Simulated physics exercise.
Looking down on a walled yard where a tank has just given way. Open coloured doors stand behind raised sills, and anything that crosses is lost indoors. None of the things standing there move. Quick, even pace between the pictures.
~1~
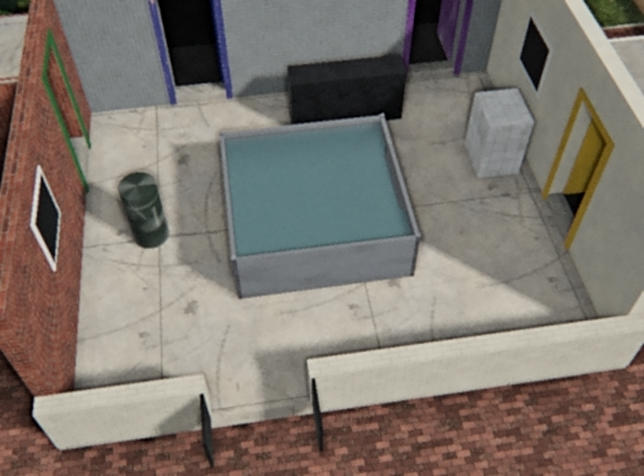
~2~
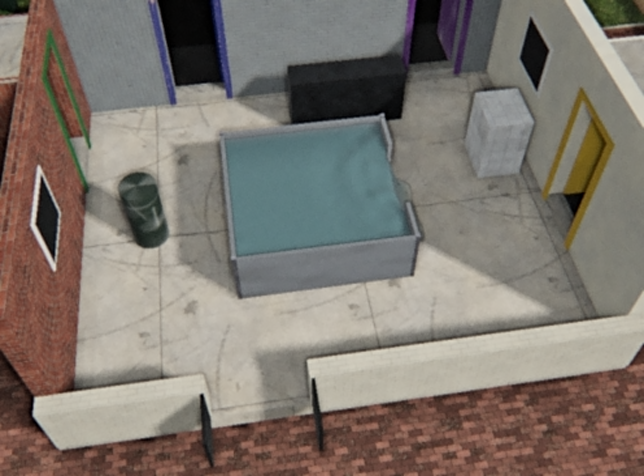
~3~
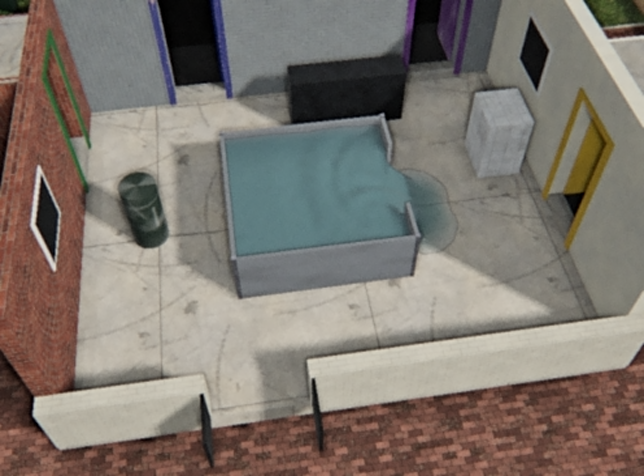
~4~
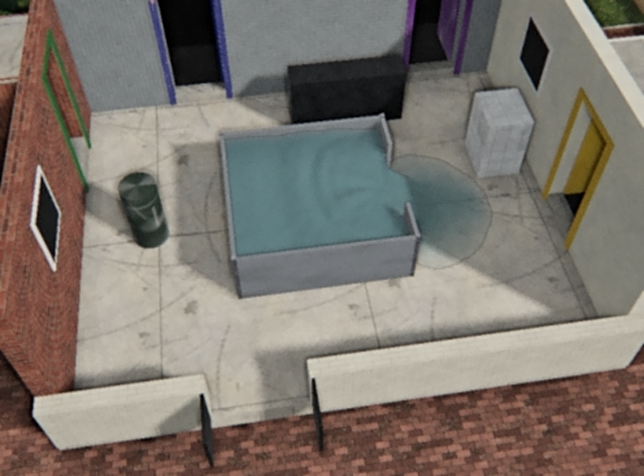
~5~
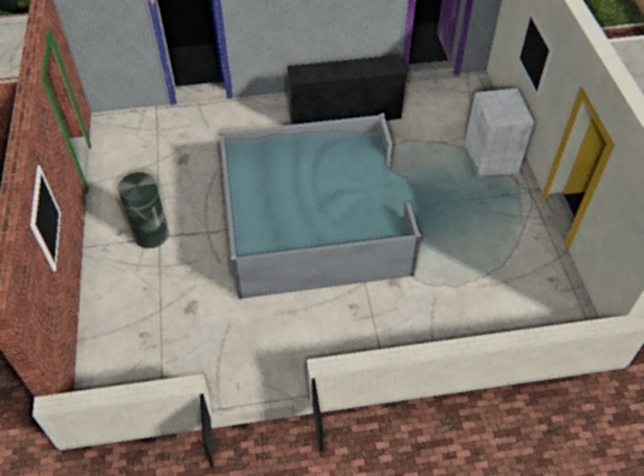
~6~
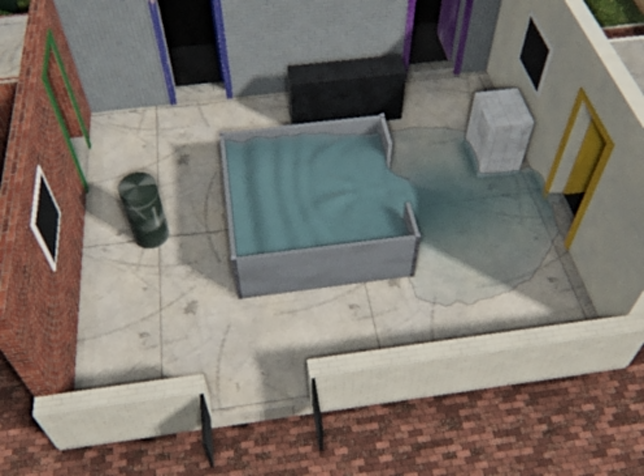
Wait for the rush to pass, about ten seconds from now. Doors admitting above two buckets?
Outcome: The yellow door will pass more than two buckets; the blue door will pass two buckets at most; the green door will pass two buckets at most; the purple door will pass more than two buckets.
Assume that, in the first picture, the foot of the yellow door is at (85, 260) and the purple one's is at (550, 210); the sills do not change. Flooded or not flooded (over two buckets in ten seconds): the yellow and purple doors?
As I see it, the yellow door stays within the limit and the purple door tops the limit.
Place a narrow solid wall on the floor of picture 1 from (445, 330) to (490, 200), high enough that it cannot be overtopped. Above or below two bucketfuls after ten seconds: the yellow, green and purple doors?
Taking them in turn, the yellow door comes in under, the green door comes in under, the purple door comes in over.
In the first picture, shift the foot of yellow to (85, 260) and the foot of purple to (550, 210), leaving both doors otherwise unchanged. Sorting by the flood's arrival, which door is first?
I'd say the purple-painted one is reached first.
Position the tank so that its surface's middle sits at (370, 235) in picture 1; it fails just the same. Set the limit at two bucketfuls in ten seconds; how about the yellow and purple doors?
Note: Yellow door exceeds the mark; purple door falls short.
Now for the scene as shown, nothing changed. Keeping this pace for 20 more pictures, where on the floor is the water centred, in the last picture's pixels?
The water centres close to (380, 216).
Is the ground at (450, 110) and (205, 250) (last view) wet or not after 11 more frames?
Soaked, not wet.
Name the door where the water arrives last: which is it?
My answer: The door marked green.
A moment on, water covers 25 % of the floor; the yellow door far over two buckets in, the blue door not reached, the green door not reached, the purple door not reached.
Next, water covers 30 % of the floor; the yellow door far over two buckets in, the blue door not reached, the green door not reached, the purple door under two buckets in.
Then, water covers 55 % of the floor; the yellow door far over two buckets in, the blue door not reached, the green door not reached, the purple door far over two buckets in.
Later, water covers 90 % of the floor; the yellow door far over two buckets in, the blue door wet at the sill, nothing in, the green door wet at the sill, nothing in, the purple door far over two buckets in.
In the end, water covers 95 % of the floor; the yellow door far over two buckets in, the blue door wet at the sill, nothing in, the green door wet at the sill, nothing in, the purple door far over two buckets in.
